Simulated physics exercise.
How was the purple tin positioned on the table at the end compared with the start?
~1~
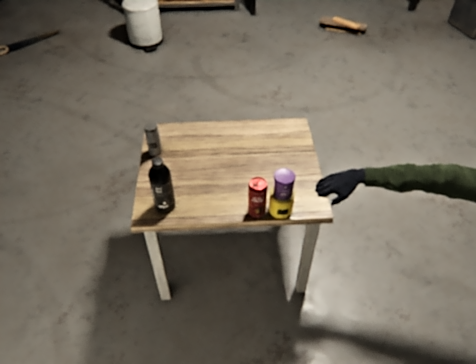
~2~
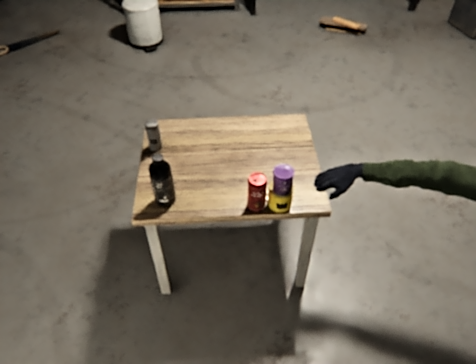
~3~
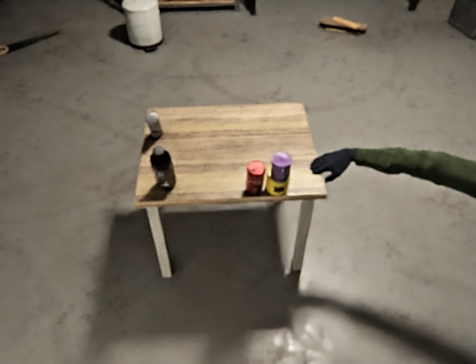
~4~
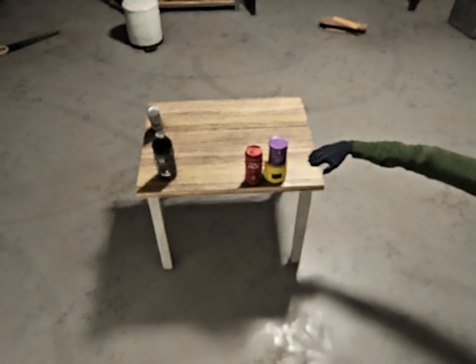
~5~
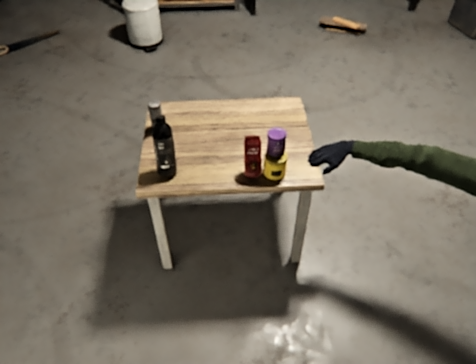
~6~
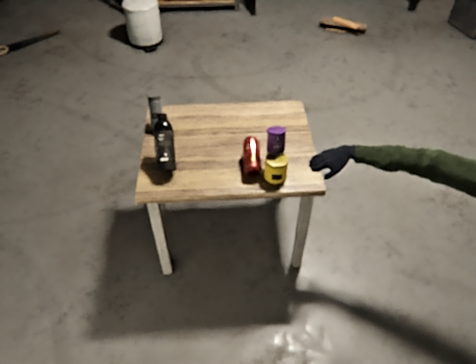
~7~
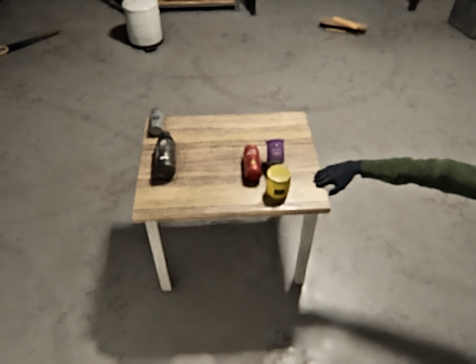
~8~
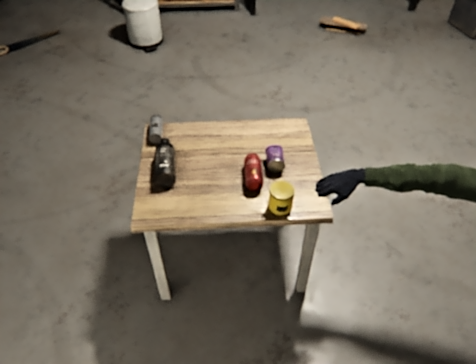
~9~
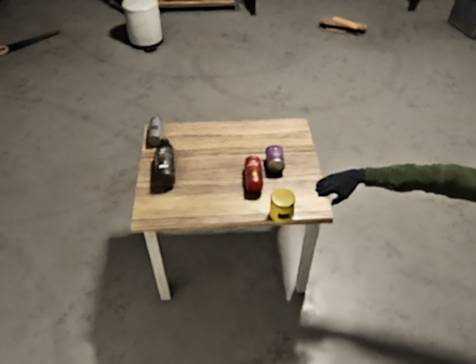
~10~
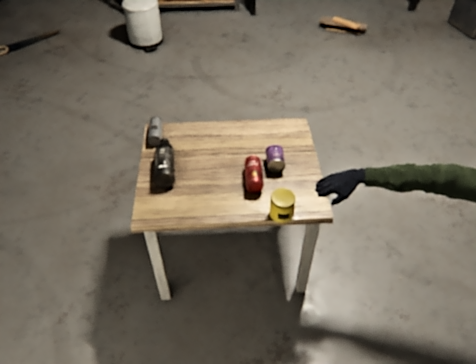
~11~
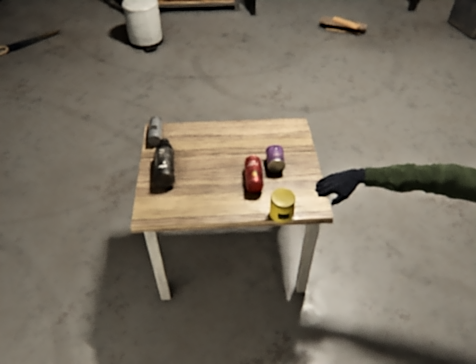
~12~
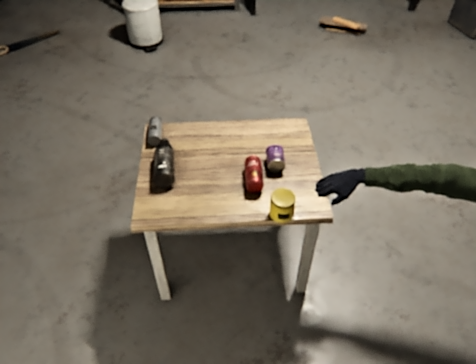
At the start the purple tin was standing upright, but by the end it was lying on its side on the table.
